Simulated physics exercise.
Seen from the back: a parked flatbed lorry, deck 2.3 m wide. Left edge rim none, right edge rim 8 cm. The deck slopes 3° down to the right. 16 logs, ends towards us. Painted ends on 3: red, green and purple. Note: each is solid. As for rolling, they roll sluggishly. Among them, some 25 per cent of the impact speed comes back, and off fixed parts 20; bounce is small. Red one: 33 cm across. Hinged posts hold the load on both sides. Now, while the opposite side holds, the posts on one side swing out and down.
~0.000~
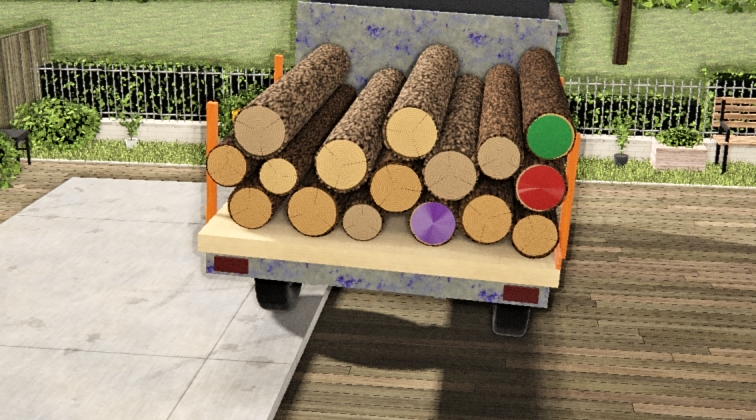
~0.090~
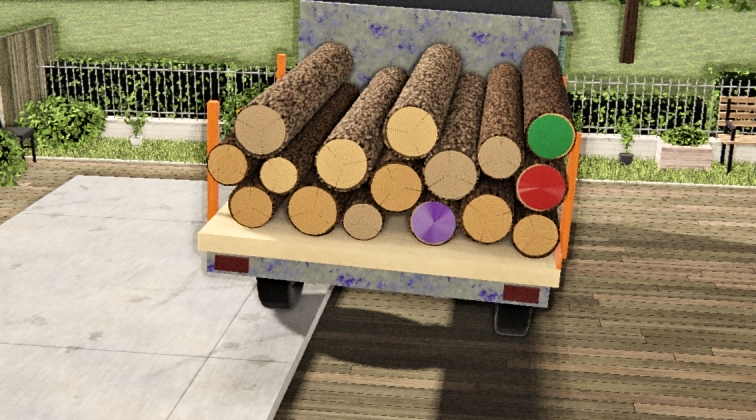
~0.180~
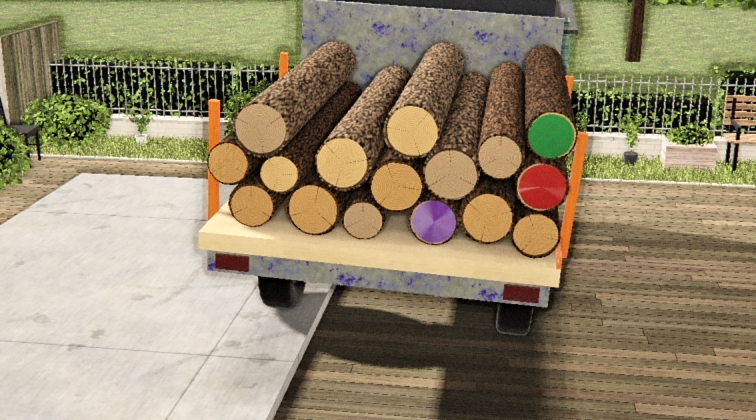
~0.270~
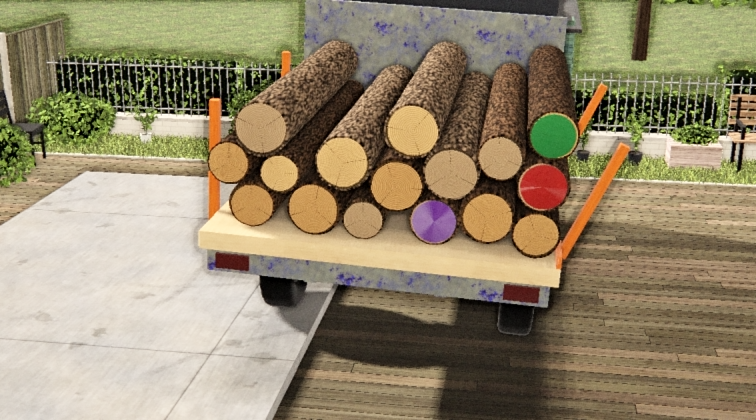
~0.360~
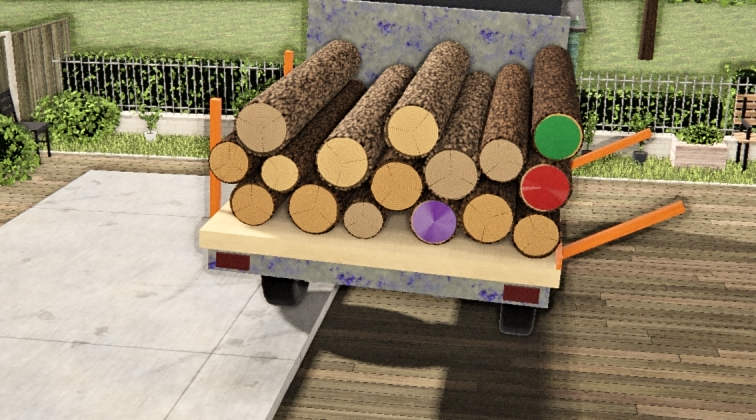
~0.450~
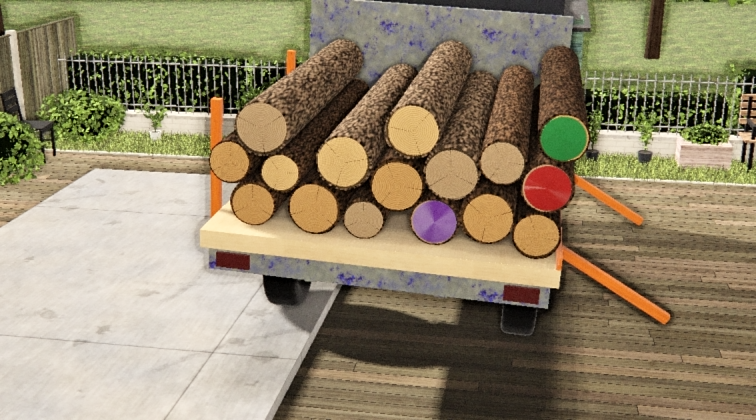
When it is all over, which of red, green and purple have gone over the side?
The red log goes over the edge, the green goes over the edge, the purple stays aboard.
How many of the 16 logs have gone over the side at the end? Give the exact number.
I count 3 altogether.
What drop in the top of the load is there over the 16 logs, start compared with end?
0 cm.
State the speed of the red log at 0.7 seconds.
Close to 0.5 m/s at that moment.
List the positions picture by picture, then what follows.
Red (541, 187), green (550, 136), purple (433, 225); sides still shut; the deck slopes 3° down to the right; 5 of the 16 make up the bottom layer, in the first frame.
Red (541, 187), green (550, 136), purple (433, 224); both sides upright, in the second frame.
Red (542, 186), green (551, 135), purple (434, 223); sides still shut, in the third frame.
Red (544, 186), green (554, 136), purple (434, 223); right posts out by 20°, tip at (622, 151), in the fourth frame.
Red (545, 187), green (558, 137), purple (434, 223); right posts out by 60°, tip at (677, 208), in the fifth frame.
Red (548, 188), green (564, 138), purple (434, 223); right posts out by 120°, tip at (662, 316), in the sixth frame.
By 0.7 s, red is up on others, 5 cm from the right edge, rolling right; green is dropping off the right side; purple is on the deck, 80 cm from the right edge; 1 of 16 is off.
By 0.8 s, red is up on others, 5 cm from the right edge, rolling right; green is dropping off the right side; as before, purple; 1 of 16 is off.
By 0.9 s, red is dropping off the right side; green is dropping off the right side; as before, purple; 2 of 16 are off.
By 1.0 s, red is dropping off the right side; green is dropping off the right side; as before, purple; 2 of 16 are off.
Finally (2.4 s), red is on the ground to the right; green is down on the right; purple is on the deck, 80 cm from the right edge; 3 of 16 are off.
